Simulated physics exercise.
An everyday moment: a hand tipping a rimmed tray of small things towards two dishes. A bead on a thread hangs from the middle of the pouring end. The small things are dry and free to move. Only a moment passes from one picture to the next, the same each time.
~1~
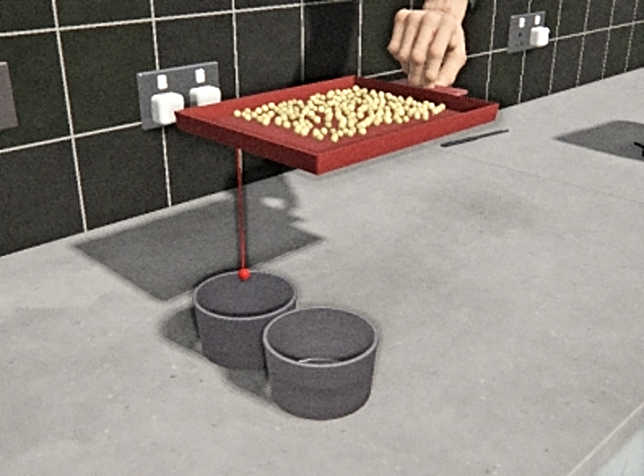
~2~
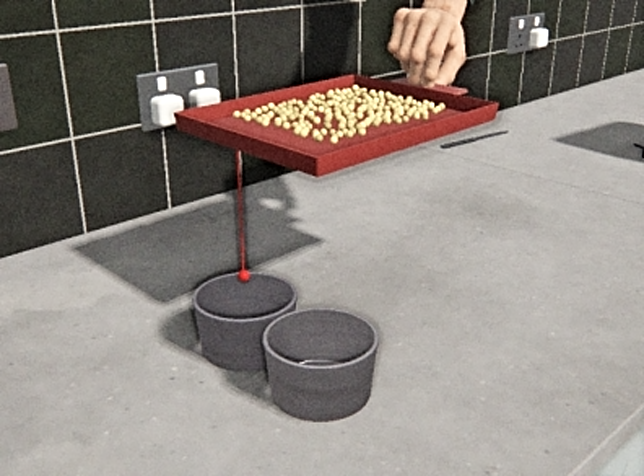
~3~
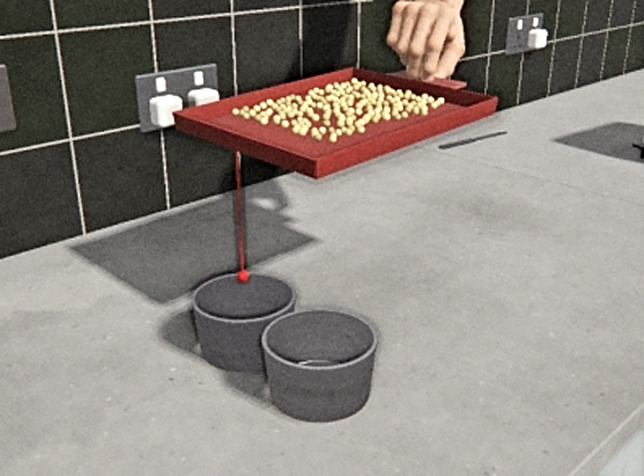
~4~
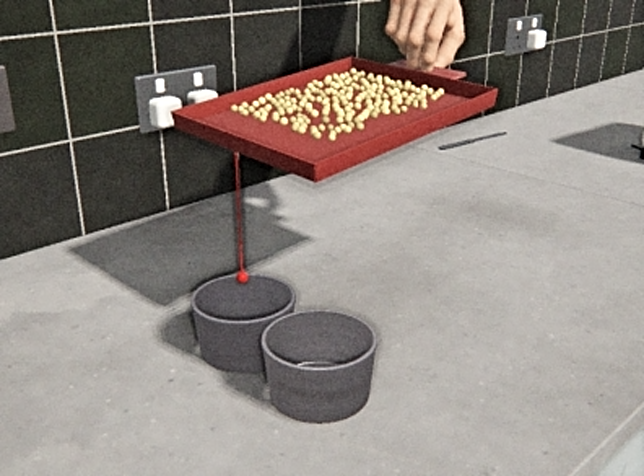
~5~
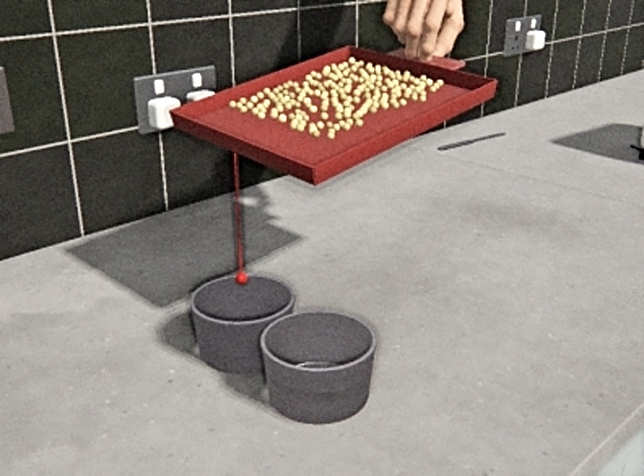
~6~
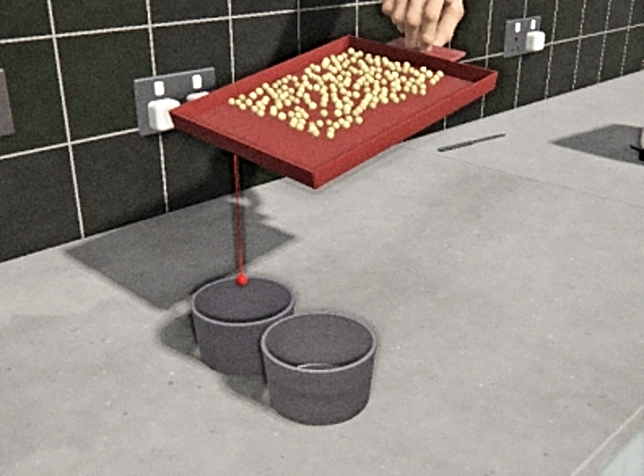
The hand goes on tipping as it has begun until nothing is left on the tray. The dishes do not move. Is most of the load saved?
The two hold over half of the load.
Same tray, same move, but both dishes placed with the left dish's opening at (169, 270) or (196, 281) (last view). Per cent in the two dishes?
First some 20, then 50 per cent.
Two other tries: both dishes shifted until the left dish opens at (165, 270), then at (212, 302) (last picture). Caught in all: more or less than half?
The first try: Not half. The second: Over half.
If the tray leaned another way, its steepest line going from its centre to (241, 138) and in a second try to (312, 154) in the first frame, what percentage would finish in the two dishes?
In turn 10 and 90 in a hundred.
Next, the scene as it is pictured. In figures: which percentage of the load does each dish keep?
For the left dish some 10 %, for the right dish some 70 %.
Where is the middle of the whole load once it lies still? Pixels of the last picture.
Roughly at (304, 387).
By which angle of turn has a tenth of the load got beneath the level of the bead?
At some 85 degrees.
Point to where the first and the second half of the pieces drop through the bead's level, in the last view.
Early half (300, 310), late half (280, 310).
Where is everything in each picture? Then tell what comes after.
In the first frame, corners of the pouring end at (177, 111) and (318, 154), level; middle of the load at (345, 109), soya beans; left dish at (206, 332); right dish at (280, 379); bead on its thread at (244, 274).
In the second frame, corners of the pouring end at (177, 112) and (317, 156), level; middle of the load at (344, 109).
In the third frame, corners of the pouring end at (175, 112) and (316, 159), tipped barely, lowest at the right corner; middle of the load at (343, 105).
In the fourth frame, corners of the pouring end at (173, 111) and (315, 163), tipped a little, lowest at the right corner; middle of the load at (342, 99).
In the fifth frame, corners of the pouring end at (172, 110) and (314, 166), tipped a little, lowest at the right corner; middle of the load at (341, 92).
In the sixth frame, corners of the pouring end at (171, 110) and (314, 171), tipped a little, lowest at the right corner; middle of the load at (340, 86); left dish at (204, 338); right dish at (278, 385).
Soon after the last picture, tray tipped steeply; nearly all on the tray; a stray few in the right dish; a stray few outside both; a stray few in the air.
A little later, tray tipped right over; most on the tray; a small part in the right dish; a stray few in the left dish; a stray few outside both; a stray few in the air.
Later still, tray tipped past a quarter turn; about two thirds in the right dish; a small part in the left dish; about a quarter outside both.
At rest, tray tipped past a quarter turn; about two thirds in the right dish; a small part in the left dish; about a quarter outside both.
